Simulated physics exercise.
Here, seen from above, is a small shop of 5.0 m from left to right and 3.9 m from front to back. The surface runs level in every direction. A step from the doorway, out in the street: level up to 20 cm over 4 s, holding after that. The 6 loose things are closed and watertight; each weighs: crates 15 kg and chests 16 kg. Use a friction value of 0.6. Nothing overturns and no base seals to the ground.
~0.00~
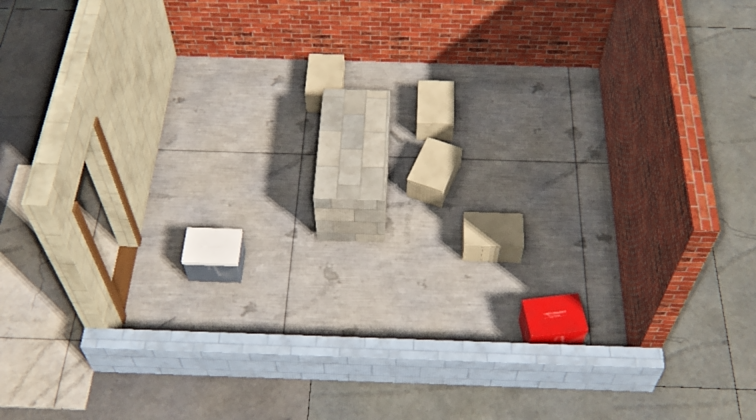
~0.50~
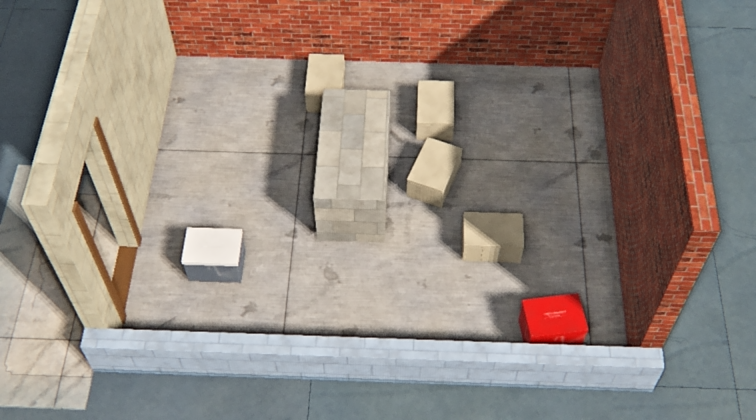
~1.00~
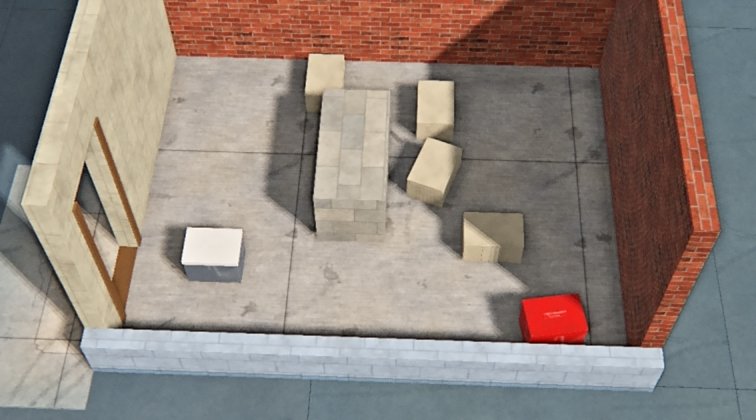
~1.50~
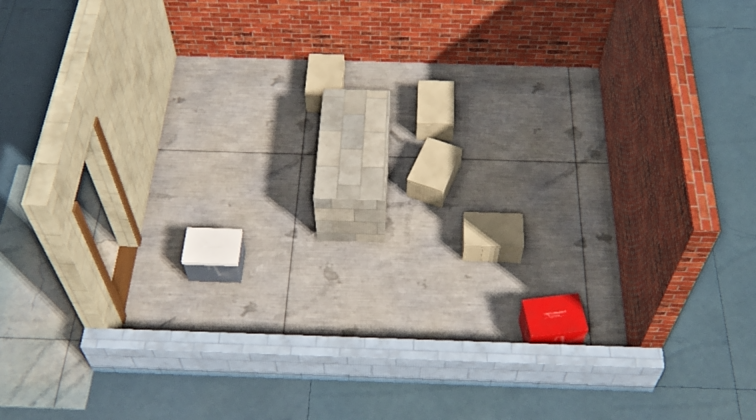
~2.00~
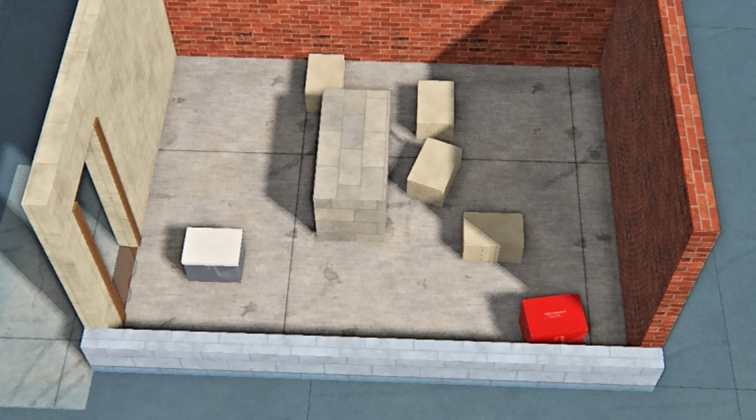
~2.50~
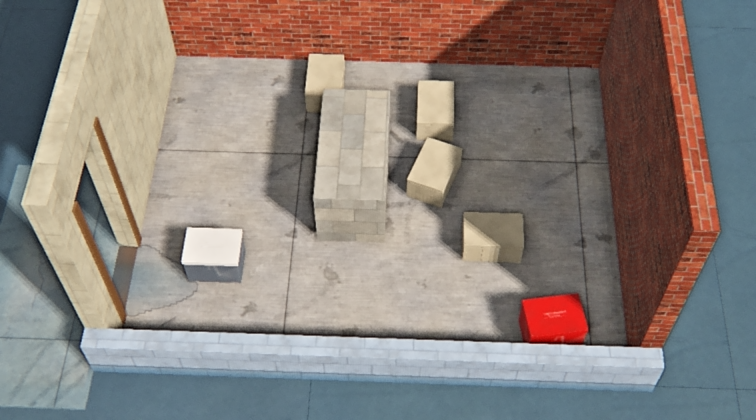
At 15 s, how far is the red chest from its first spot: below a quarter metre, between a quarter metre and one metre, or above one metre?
Above one metre.
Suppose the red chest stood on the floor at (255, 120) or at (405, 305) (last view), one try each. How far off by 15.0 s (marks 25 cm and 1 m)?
First try it hardly moves at all, second try it drifts well away.
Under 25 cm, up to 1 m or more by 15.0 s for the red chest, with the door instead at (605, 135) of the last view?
Outcome: The red chest barely moves.
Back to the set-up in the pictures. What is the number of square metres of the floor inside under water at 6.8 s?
Some 11.5 m2.
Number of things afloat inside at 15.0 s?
The count is 6.
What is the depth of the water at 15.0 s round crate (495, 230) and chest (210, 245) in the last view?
First roughly 8 cm, second roughly 7 cm.
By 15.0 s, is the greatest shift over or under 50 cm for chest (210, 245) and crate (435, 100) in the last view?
Well, one by one it's bigger, then not bigger.
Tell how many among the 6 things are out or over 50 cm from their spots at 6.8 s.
The count is 0.
After 3.5 s the red chest is near (555, 315), 0.0 m from its start, aground; 0 afloat.
After 6.8 s the red chest is near (555, 315), 0.0 m from its start, aground; 0 afloat.
After 11.0 s the red chest is near (572, 295), 0.3 m from its start, afloat; 1 afloat.
After 15.0 s the red chest is near (581, 127), 2.3 m from its start, afloat; 6 afloat.
